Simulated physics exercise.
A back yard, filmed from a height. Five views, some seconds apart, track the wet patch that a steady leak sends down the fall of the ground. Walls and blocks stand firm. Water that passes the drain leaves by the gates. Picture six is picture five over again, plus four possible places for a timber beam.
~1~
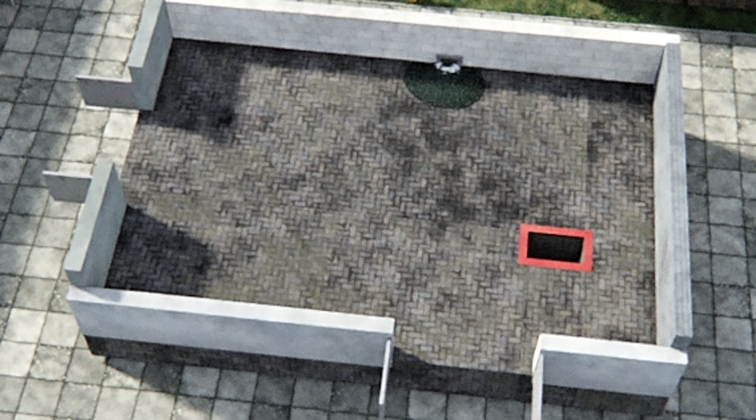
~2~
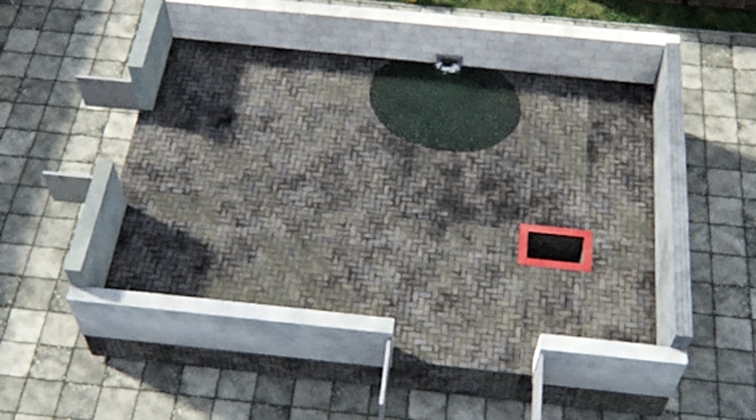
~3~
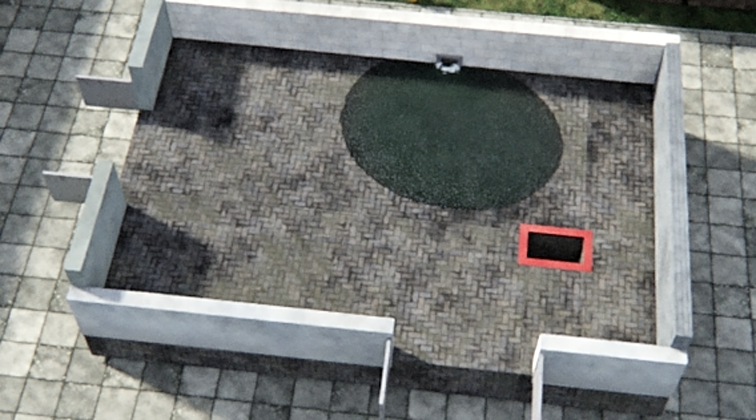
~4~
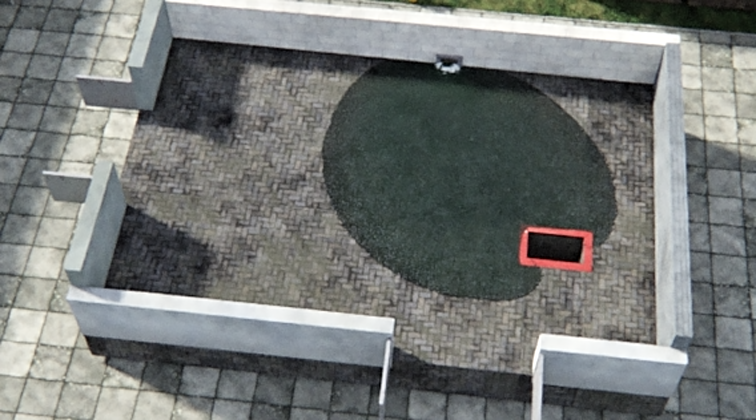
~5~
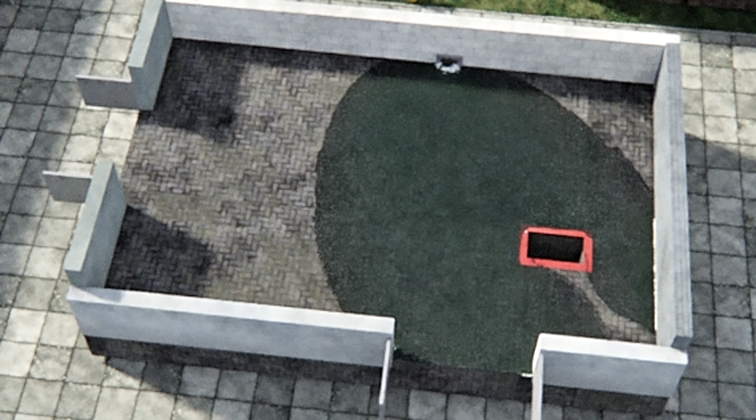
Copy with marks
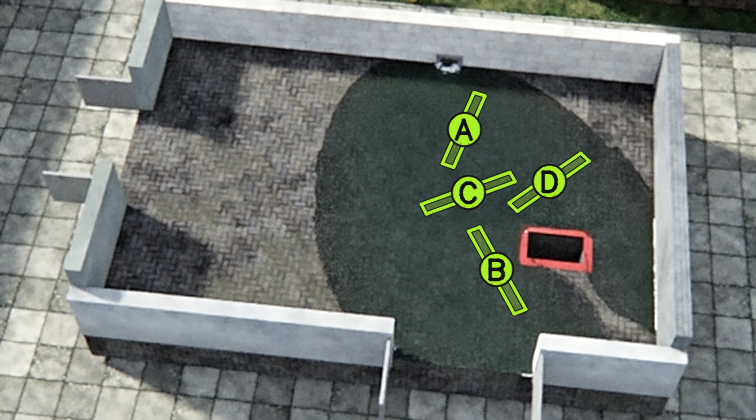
Dark greenish water spreads from a small pale outfall at the top wall of a walled back yard, seen from high above by a camera that stays still. Grey herringbone paving fills the yard inside pale walls, with open gates at left and bottom and a red-rimmed drain pit at lower right. The patch widens downward, wraps around the pit, and reaches the bottom gate and right wall, leaving a thin dry streak below the pit.
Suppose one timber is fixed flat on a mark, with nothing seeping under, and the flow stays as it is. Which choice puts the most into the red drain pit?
I would pick spot B.
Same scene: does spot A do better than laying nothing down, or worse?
It is worse.
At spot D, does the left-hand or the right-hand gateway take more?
The right one.
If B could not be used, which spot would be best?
Here it is spot C.
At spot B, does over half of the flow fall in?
No, it does not.
On the marked copy, A from (448, 165) to (479, 94); B from (474, 229) to (520, 311); C from (423, 209) to (512, 176); D from (513, 207) to (584, 157).
With A, about 7 % of the stream runs into the red drain pit, about 92 % out by the gates.
With B, about 26 % of the stream runs into the red drain pit, about 73 % out by the gates.
With C, about 14 % of the stream runs into the red drain pit, about 85 % out by the gates.
With D, about 5 % of the stream runs into the red drain pit, about 93 % out by the gates.
